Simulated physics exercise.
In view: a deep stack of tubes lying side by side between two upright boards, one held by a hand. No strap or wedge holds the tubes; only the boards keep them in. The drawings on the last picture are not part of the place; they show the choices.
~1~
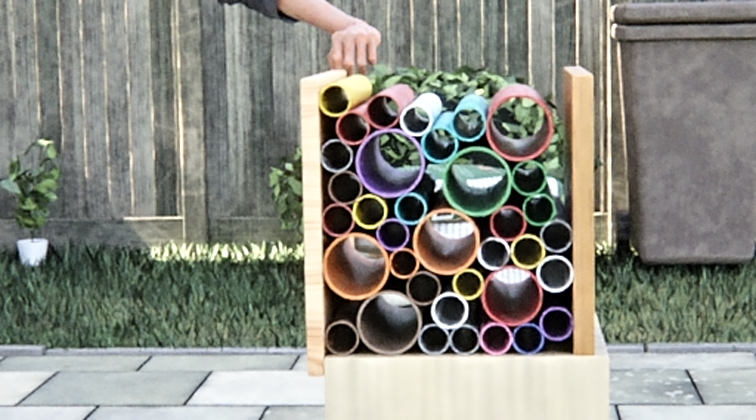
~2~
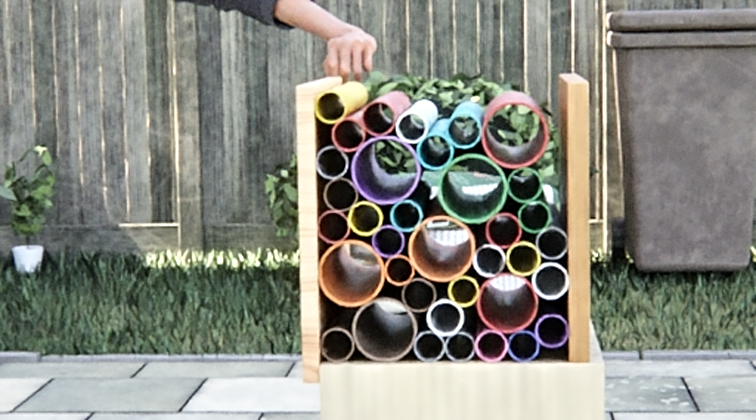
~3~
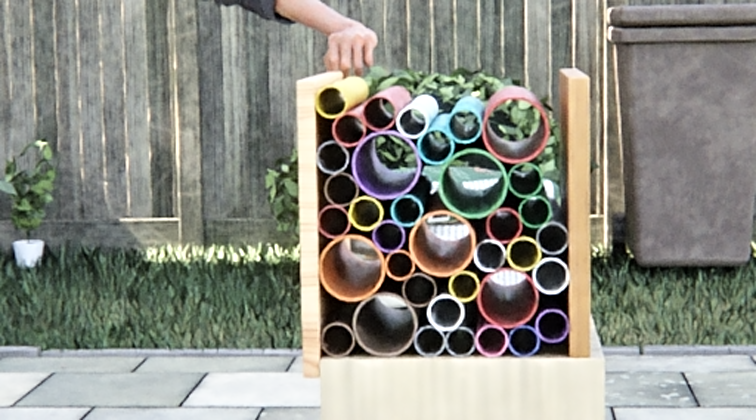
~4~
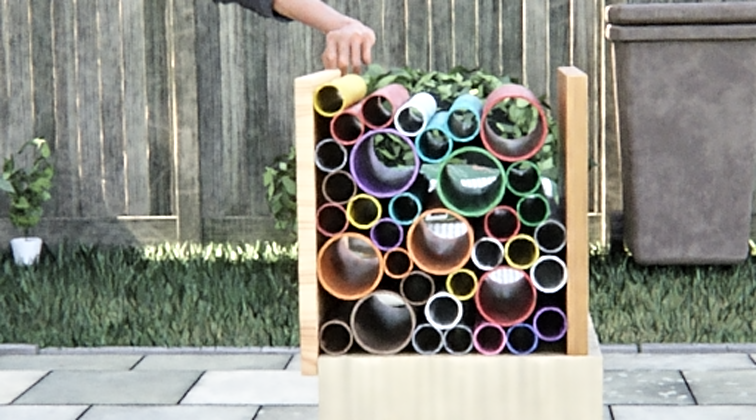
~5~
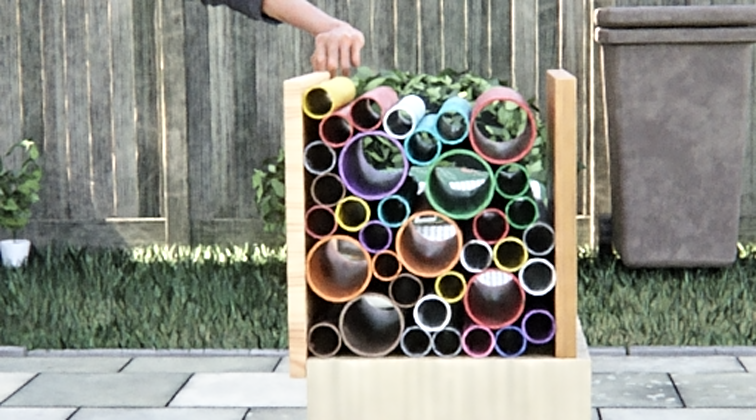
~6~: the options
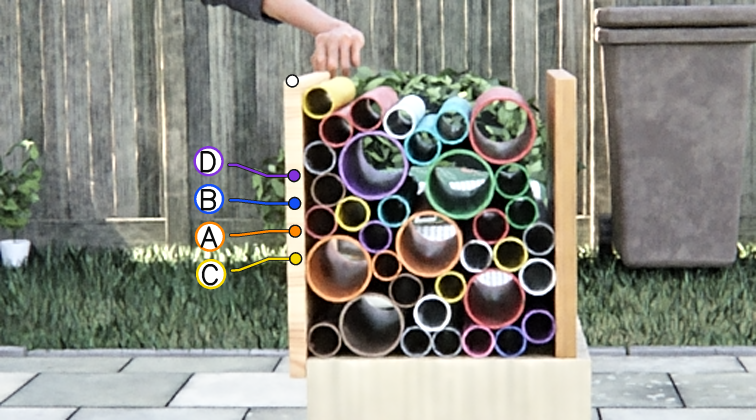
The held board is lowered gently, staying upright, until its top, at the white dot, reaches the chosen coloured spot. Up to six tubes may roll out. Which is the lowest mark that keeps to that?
Down to A.
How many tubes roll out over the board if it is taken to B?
It comes to four.
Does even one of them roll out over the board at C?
Yes.
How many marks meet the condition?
Three of them.
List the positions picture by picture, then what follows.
The first frame shows a grey tube (336, 156); a turquoise tube (439, 144); a turquoise tube (469, 123).
The second frame shows a turquoise tube (464, 131); side board (326, 216).
The third frame shows a brown tube (338, 340); a blue tube (524, 341).
The fourth frame shows an orange tube (398, 263); a purple tube (387, 235).
The fifth frame shows a white tube (538, 277); a grey tube (320, 158); a turquoise tube (422, 147).
On the marked copy, A at (295, 231); B at (295, 203); C at (296, 259); D at (294, 175); the white dot at (292, 81).
Taking A. A third of the way, top of the board (303, 145).
Two thirds of the way, top of the board (304, 221).
When it is over, top of the board (304, 230), five out over the board.
As for the rest, B four out over the board; C more than six out over the board; D one out over the board.
